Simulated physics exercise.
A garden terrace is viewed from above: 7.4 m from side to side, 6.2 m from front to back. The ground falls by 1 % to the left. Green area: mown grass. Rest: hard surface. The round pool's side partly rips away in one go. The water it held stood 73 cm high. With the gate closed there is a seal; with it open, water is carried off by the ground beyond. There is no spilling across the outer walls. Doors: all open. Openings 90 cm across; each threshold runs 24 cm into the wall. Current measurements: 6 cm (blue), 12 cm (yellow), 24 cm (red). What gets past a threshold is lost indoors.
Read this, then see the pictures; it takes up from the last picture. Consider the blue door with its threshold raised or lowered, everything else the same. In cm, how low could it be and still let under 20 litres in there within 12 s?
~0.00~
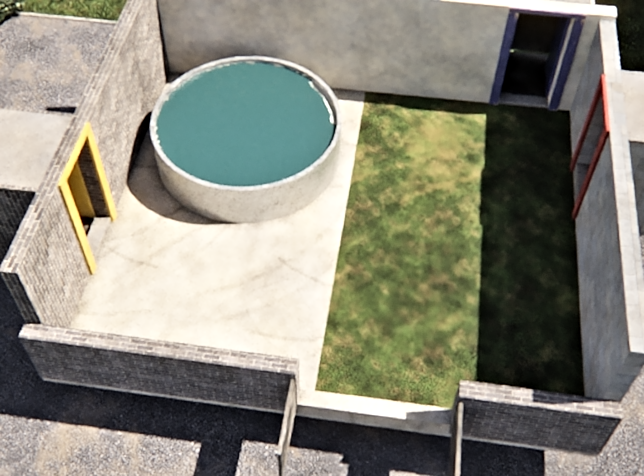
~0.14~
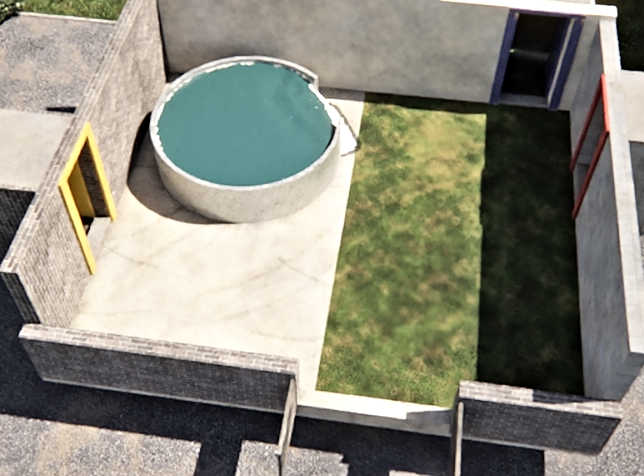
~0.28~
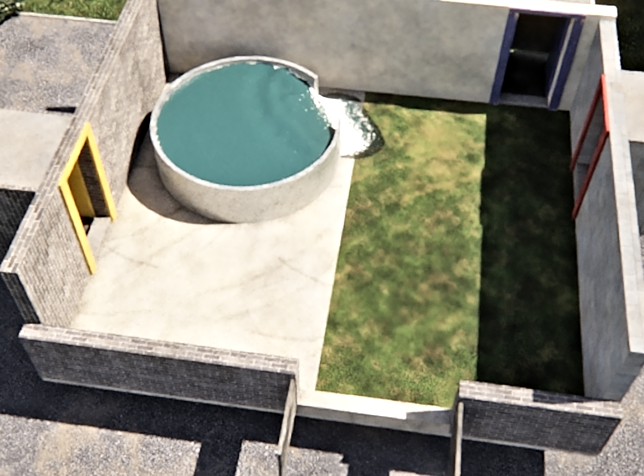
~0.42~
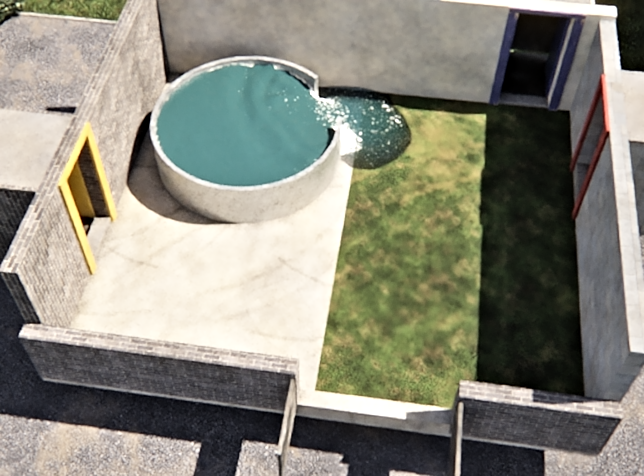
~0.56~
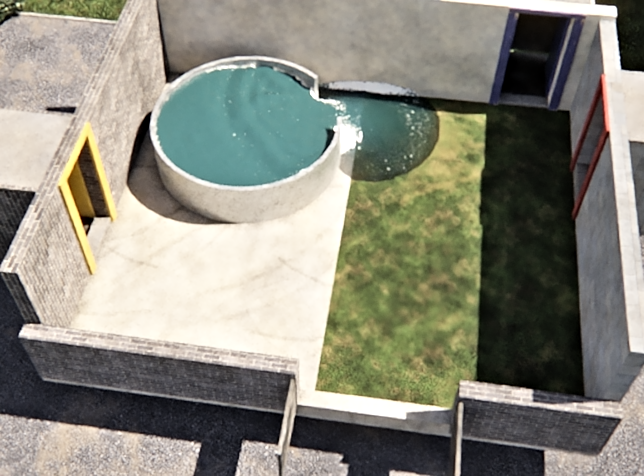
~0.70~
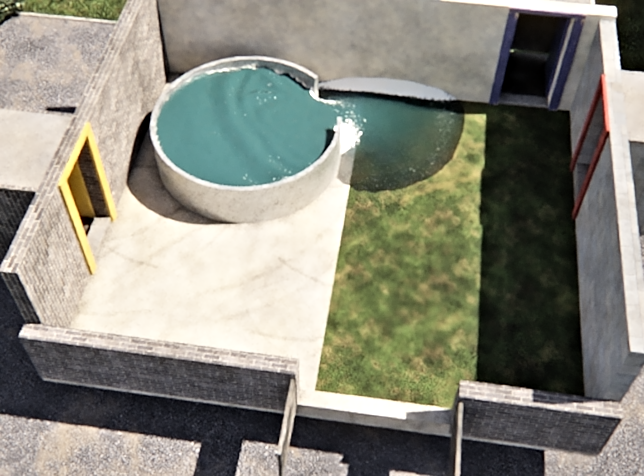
I would say 25 cm.
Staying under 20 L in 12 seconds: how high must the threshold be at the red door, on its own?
Red - roughly 18 cm.
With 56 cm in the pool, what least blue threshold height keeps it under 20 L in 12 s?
Required height: Approx. 17 cm.
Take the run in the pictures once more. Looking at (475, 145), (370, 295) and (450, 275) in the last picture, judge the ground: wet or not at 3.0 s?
Point by point, the first is awash, the second spared and the third spared.
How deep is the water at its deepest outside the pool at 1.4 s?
About 44 cm at most.
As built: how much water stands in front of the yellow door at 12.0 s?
Lab note: Depth approx. 14.5 cm.
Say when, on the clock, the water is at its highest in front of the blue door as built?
Around 3.6 seconds.
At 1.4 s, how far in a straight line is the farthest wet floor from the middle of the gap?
Around 4.4 m from the gap.
After 1.4 s water covers 20 % of the floor, deepest (44 cm) near (361, 93); 10 cm at the blue door, 0 litres in over its 6 cm threshold.
After 3.0 s water covers 35 % of the floor, deepest (36 cm) near (361, 93); 20 cm at the blue door, 38 litres in over its 6 cm threshold.
After 12.0 s water covers 100 % of the floor, deepest (17 cm) near (119, 204); 10 cm at the blue door, 454 litres in over its 6 cm threshold.
At the blue door as built, the water arrived by 1.1 s and peaked near 23 cm at 3.6 s.
Run again over the same 12 s with other heights there, 49 litres in over 20.5 cm, 11 litres over 27.5 cm. The limit of 20 litres is kept from about 25 cm up.
